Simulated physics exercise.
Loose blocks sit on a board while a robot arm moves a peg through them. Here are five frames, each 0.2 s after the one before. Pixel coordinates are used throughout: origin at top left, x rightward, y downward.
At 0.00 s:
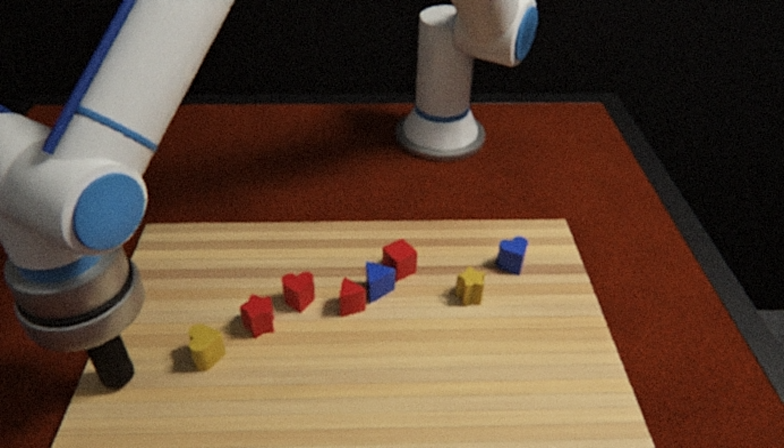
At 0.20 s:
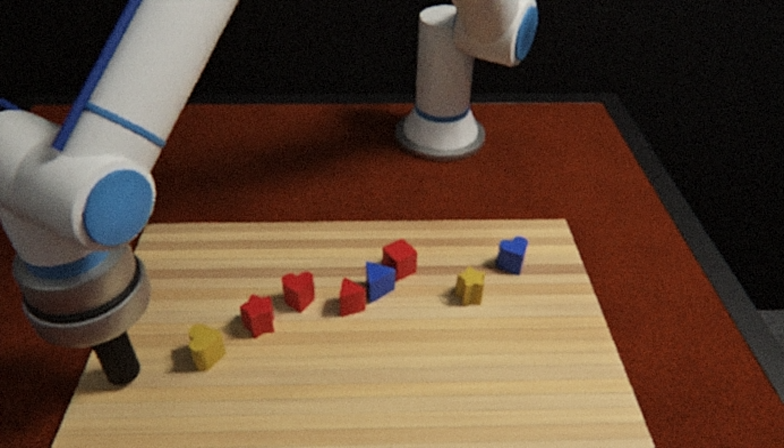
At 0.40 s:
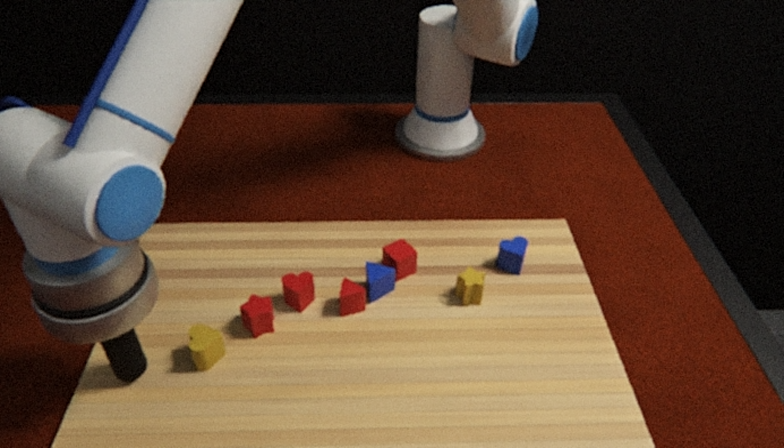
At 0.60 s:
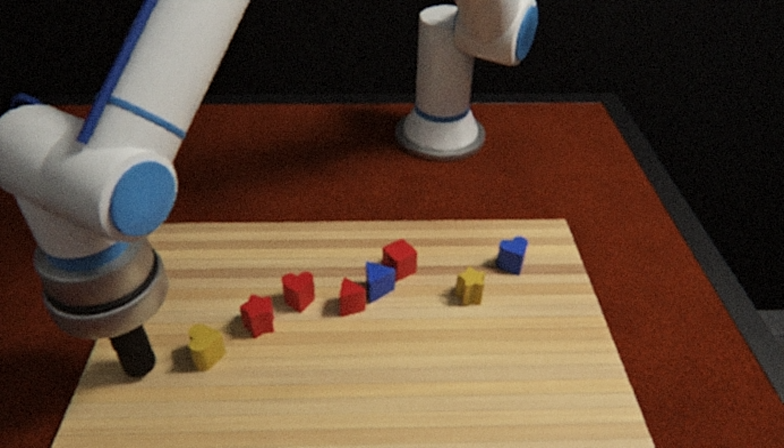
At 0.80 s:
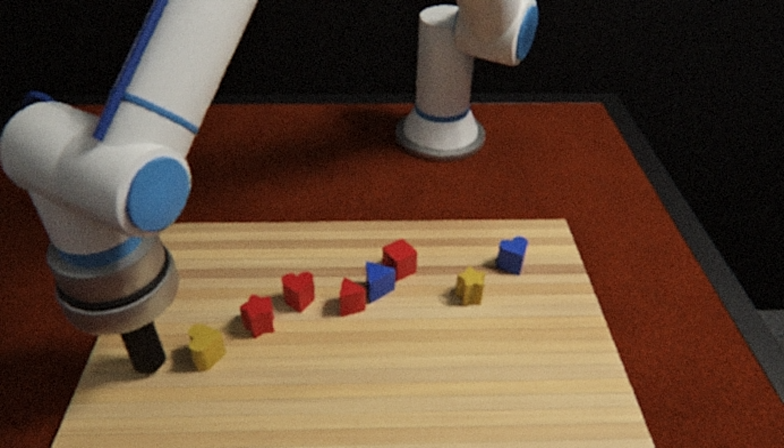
A wooden board lies on a dark red table in a dim room, seen from slightly above by a still camera. Small red, blue and yellow blocks, some heart-shaped, dot the board, with a white robot arm holding a black peg at left and another white arm behind. The left arm slides its peg slowly rightward, nearing the yellow heart, while the blocks stay still.
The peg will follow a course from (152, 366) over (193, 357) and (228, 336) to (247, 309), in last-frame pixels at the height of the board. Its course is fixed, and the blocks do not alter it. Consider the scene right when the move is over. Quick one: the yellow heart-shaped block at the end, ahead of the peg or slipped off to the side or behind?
When the path ends, it will lie beside or behind the peg.
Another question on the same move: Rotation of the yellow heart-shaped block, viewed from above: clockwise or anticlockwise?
My answer: Clockwise.
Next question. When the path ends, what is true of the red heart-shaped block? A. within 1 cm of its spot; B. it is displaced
It's A.
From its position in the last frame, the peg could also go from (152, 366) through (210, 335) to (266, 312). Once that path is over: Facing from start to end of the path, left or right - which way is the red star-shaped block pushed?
That's a shift to the right.
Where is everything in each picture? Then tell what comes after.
The first frame shows peg tip at (118, 375); block tops, yellow heart-shaped block at (202, 336); red star-shaped block at (257, 305); red heart-shaped block at (298, 280).
The second frame shows peg at (124, 372); blocks unchanged.
The third frame shows peg at (131, 368); blocks unchanged.
The fourth frame shows peg at (140, 365); blocks unchanged.
The fifth frame shows peg at (150, 361); yellow heart-shaped block at (202, 336); red star-shaped block at (257, 305); red heart-shaped block at (298, 280).
What follows on the original path. One third of the way, peg at (192, 352); yellow heart-shaped block at (215, 333).
Two thirds of the way, peg at (226, 331); yellow heart-shaped block at (245, 324), turned 40° clockwise; red star-shaped block at (261, 304), turned 15° anticlockwise.
At the end, peg at (246, 304); yellow heart-shaped block at (246, 324), turned 45° clockwise; red star-shaped block at (264, 302); red heart-shaped block in place.
